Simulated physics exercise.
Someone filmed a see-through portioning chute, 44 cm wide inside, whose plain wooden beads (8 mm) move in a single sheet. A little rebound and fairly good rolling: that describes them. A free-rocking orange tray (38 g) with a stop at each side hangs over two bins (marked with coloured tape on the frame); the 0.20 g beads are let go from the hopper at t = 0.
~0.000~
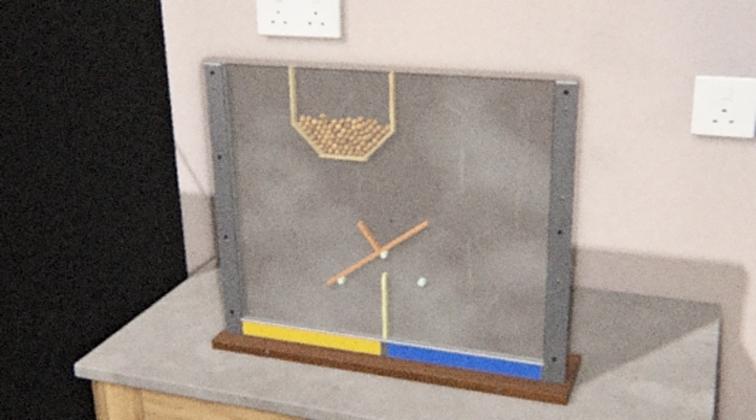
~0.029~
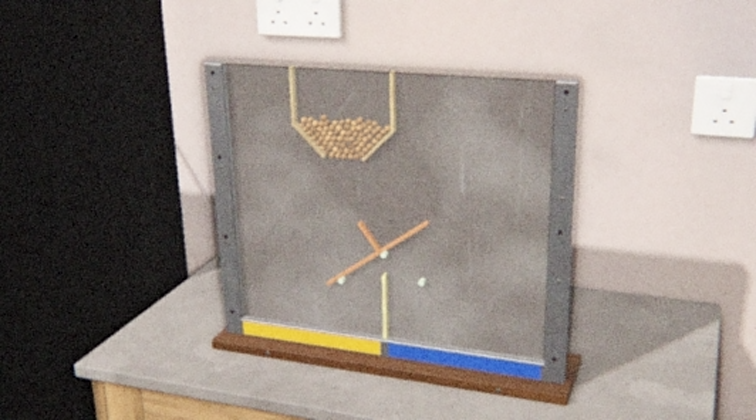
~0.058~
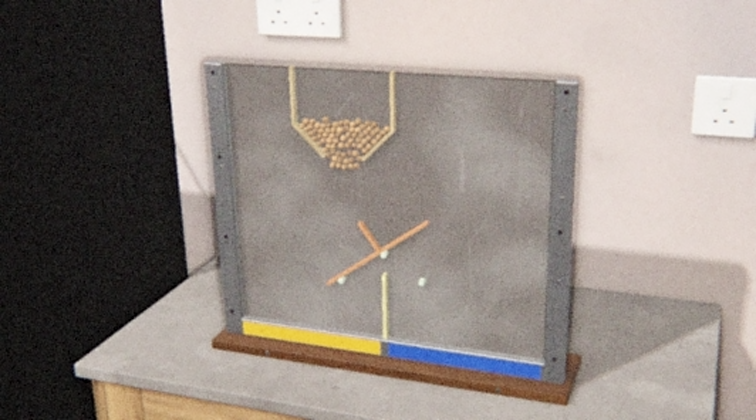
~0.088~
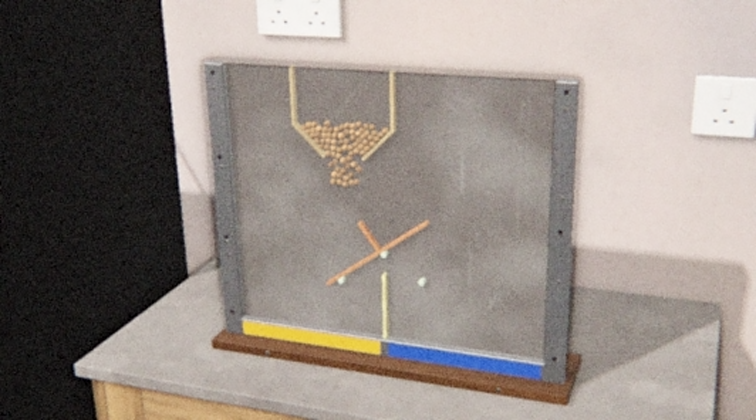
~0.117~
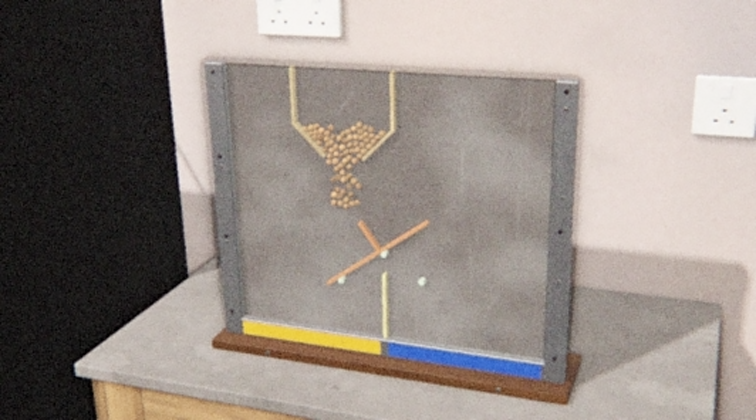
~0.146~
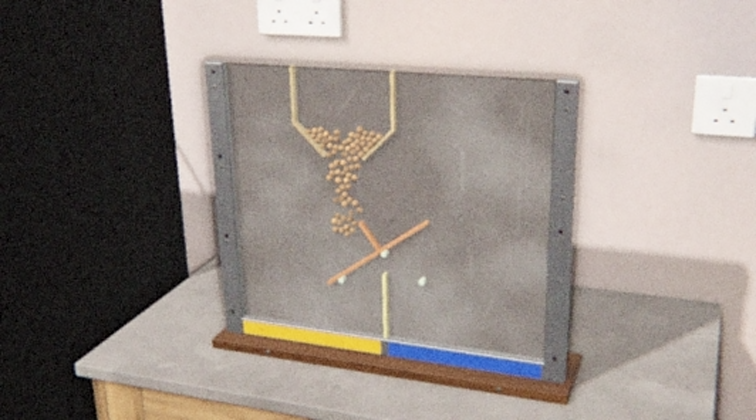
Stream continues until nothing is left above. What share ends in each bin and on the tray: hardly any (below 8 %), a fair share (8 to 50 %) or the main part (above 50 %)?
Blue bin: Almost nothing; yellow bin: The larger share; tray: Almost nothing.
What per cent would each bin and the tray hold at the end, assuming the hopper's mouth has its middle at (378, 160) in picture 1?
The blue bin ends with 5 %, the yellow bin with 35 %, and the tray with 65 %.
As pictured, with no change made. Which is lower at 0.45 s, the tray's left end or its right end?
The tray leans so that its left end is the one down.
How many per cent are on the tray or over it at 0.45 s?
My estimate is around 15 in a hundred.
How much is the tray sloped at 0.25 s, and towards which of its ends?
Tilt: About 35 degrees; low end: Left.
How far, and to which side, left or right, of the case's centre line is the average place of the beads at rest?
On average the load ends up close to 14 cm to the left of the middle.
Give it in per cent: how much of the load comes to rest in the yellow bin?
That share is close to 95 percent.
After 0.25 s 85 % have left the hopper; tray left end down 36°; on or over it 60 %, past it to the left 20 %, to the right 0 %.
After 0.45 s 100 % have left the hopper; tray left end down 36°; on or over it 15 %, past it to the left 85 %, to the right 0 %.
After 0.80 s 100 % have left the hopper; tray left end down 36°; on or over it 5 %, past it to the left 95 %, to the right 0 %.
At rest by 1.8 s, blue bin 0 %, yellow bin 95 %, tray 5 %; tray left end down 36°.
